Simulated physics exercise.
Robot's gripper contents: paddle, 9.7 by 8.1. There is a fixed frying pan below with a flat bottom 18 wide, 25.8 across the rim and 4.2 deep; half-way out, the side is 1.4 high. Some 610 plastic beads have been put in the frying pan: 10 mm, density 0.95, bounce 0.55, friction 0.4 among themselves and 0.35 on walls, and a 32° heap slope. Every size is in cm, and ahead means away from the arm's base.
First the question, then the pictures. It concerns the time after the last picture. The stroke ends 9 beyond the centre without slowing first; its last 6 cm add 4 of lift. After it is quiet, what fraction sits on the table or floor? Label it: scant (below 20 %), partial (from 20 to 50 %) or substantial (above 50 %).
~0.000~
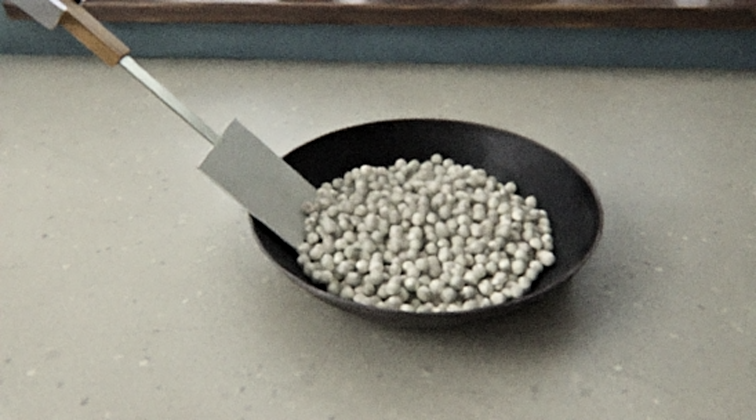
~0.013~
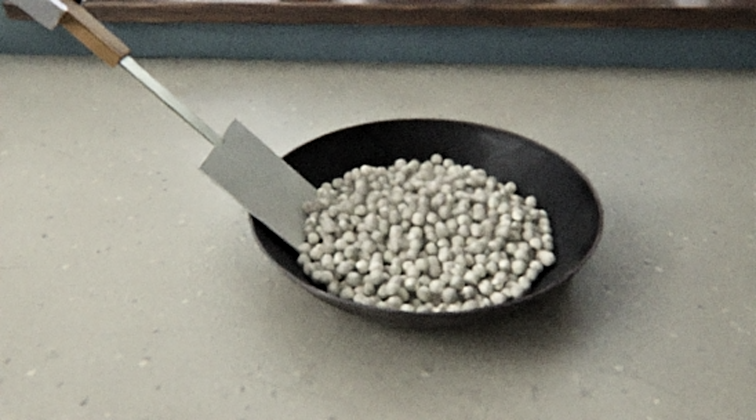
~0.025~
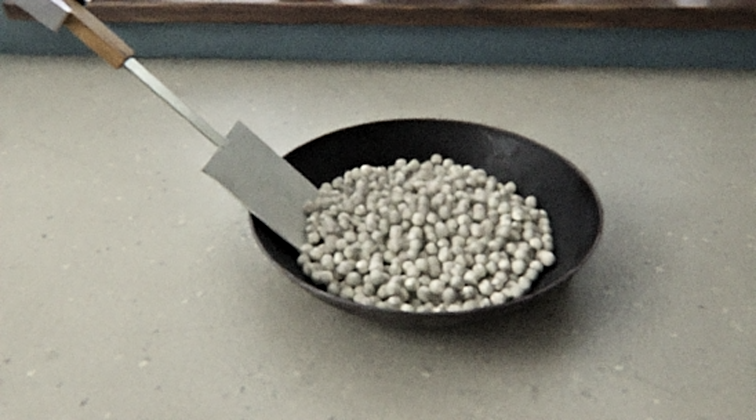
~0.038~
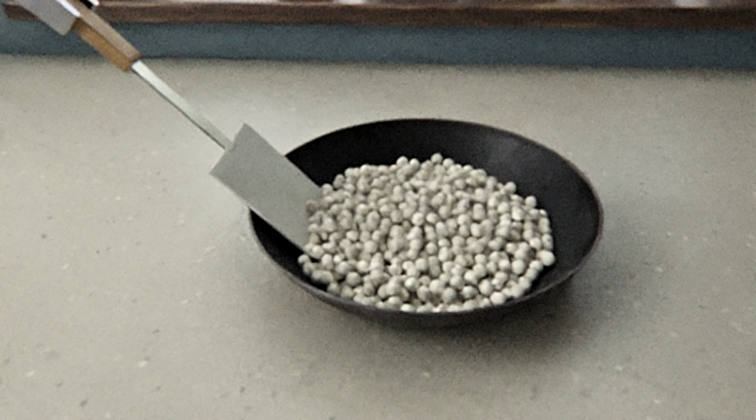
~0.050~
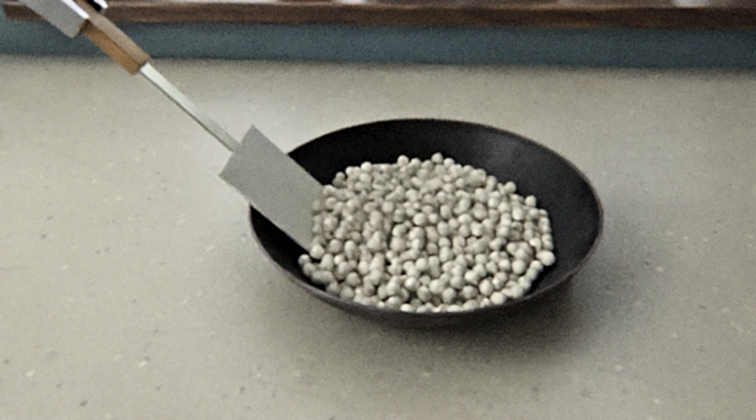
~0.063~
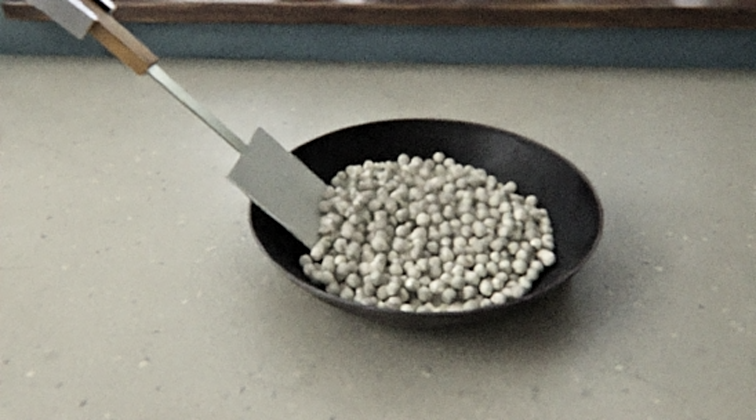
Scant (below 20 %).
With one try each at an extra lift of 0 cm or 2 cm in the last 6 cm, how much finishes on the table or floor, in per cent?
First try around 5 percent, second try around 5 percent.
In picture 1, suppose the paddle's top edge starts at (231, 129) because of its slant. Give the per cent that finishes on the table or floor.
I'd estimate close to 10 per cent.
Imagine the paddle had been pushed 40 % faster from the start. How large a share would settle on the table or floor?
Estimated share: Some 15 %.
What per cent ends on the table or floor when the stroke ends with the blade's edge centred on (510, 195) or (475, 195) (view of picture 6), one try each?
The two tries give near 0 and near 0 in a hundred.
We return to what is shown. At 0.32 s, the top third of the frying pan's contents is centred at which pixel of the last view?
Roughly pixel (508, 211).
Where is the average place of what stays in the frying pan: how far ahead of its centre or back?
I'd put it at roughly 3.5 cm toward the front.
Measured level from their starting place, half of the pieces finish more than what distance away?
Around 3 cm, measured level.
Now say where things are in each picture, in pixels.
The first picture shows paddle top edge at (217, 141), sloping 47°; upper third of the load around (414, 217), from x 305 to 550, top at y 160; 611 in the frying pan.
The second picture shows paddle top edge at (217, 141), sloping 47°; upper third of the load around (414, 217), from x 305 to 550, top at y 160.
The third picture shows paddle top edge at (221, 143), sloping 47°; upper third of the load around (413, 217), from x 305 to 550, top at y 160.
The fourth picture shows paddle top edge at (228, 145), sloping 47°; upper third of the load around (412, 217), from x 305 to 550, top at y 160.
The fifth picture shows paddle top edge at (235, 148), sloping 47°; upper third of the load around (408, 217), from x 285 to 550, top at y 160.
The sixth picture shows paddle top edge at (243, 149), sloping 47°; upper third of the load around (408, 216), from x 270 to 550, top at y 160; 611 in the frying pan.
After 0.19 s, sloping 47°, highest piece 10 above the table; 610 in the frying pan, 1 on the blade or in flight.
After 0.32 s, sloping 47°, highest piece 6 above the table; 610 in the frying pan, 1 on the table or floor.
After 0.58 s, sloping 47°, highest piece 6 above the table; 540 in the frying pan, 66 on the table or floor, 5 on the blade or in flight.
After 1.63 s, sloping 47°, highest piece 4 above the table; 539 in the frying pan, 72 on the table or floor.
At rest, 539 in the frying pan, 72 on the table or floor. That is 12 % on the table or floor.
